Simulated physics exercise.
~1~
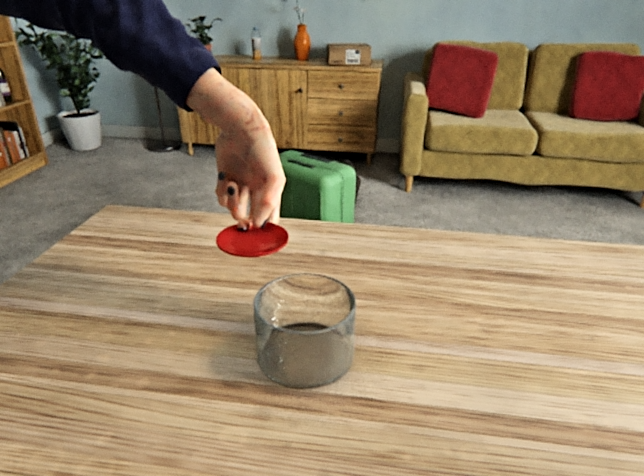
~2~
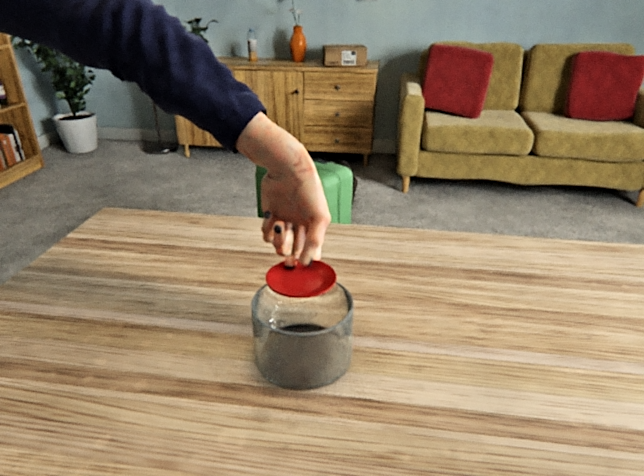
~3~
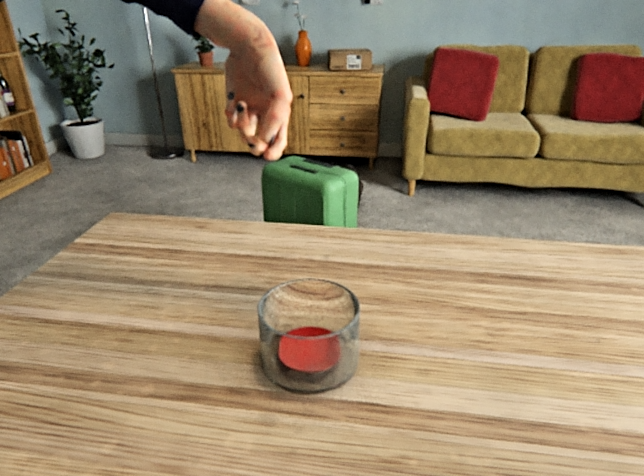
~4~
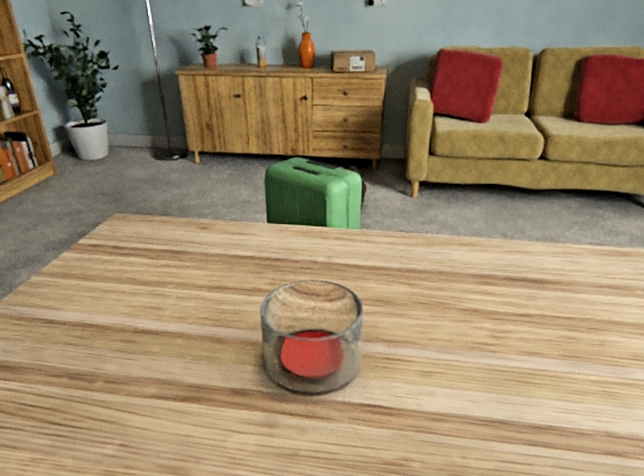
A hand lowers a red disc over a glass bowl, releases it, and it drops inside.
